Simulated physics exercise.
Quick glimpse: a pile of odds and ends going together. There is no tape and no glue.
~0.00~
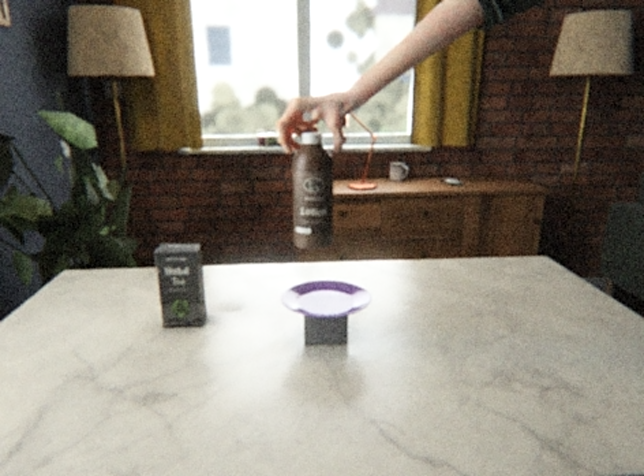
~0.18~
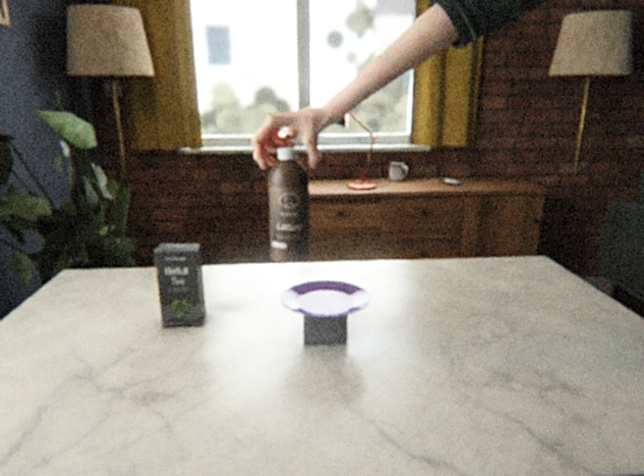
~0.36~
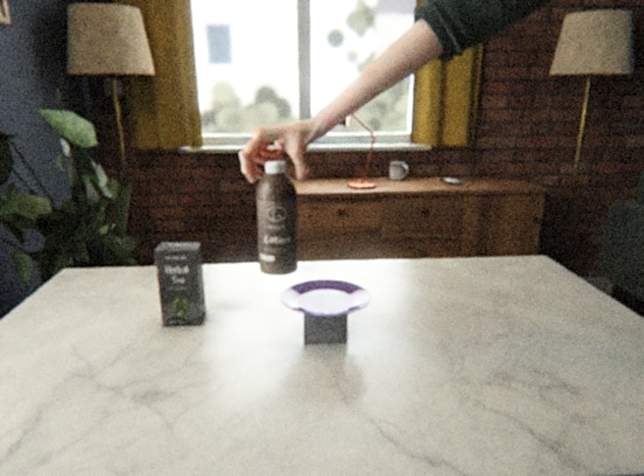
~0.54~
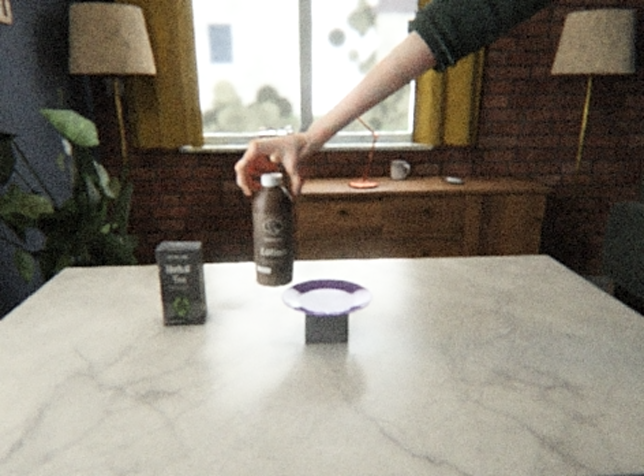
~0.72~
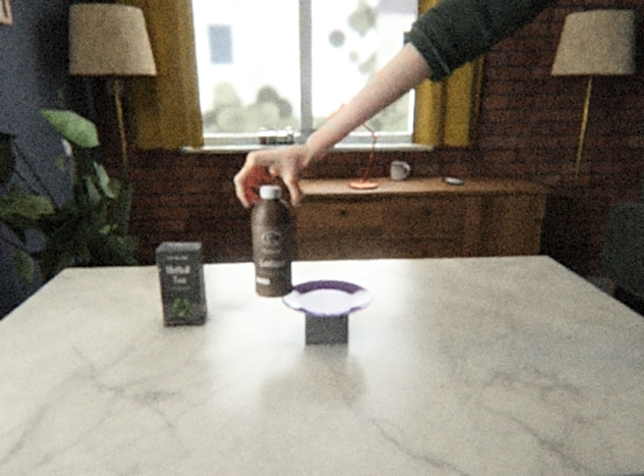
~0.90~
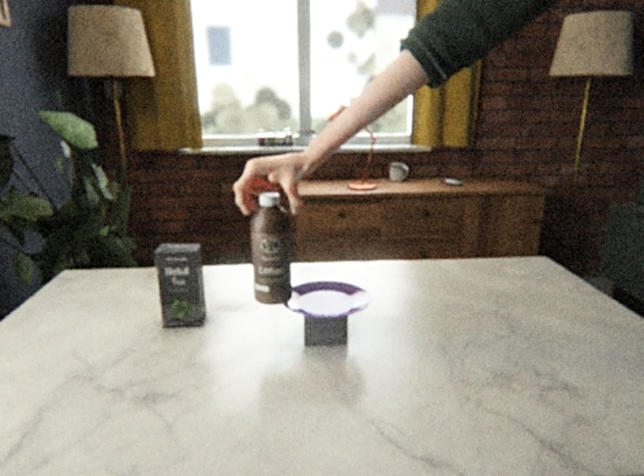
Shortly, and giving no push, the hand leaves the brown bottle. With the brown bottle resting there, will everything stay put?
No, the pile collapses.
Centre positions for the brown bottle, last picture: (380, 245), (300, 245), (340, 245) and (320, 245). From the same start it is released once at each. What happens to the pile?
Outcomes in order: A collapse, no collapse, no collapse, no collapse.
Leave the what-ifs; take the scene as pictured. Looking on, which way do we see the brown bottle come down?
Result: Further left.
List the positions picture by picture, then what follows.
Coming down; brown bottle (313, 190); grey block (325, 321), in the first frame.
Coming down; brown bottle (289, 205); black carton (181, 285), in the second frame.
Coming down; brown bottle (277, 218); purple plate (326, 299), in the third frame.
Coming down; brown bottle (274, 230); grey block (326, 320), in the fourth frame.
Coming down; brown bottle (272, 241); black carton (183, 284), in the fifth frame.
In place under the hand; brown bottle (272, 248); purple plate (326, 300), in the sixth frame.
Around 1.30 s, brown bottle now fallen.
Around 1.40 s, things are still on the move.
Finally (2.0 s), fallen, brown bottle; the other 3 still in place. Final places as the last picture's camera would see them, brown bottle near (203, 324). The pile gives way.
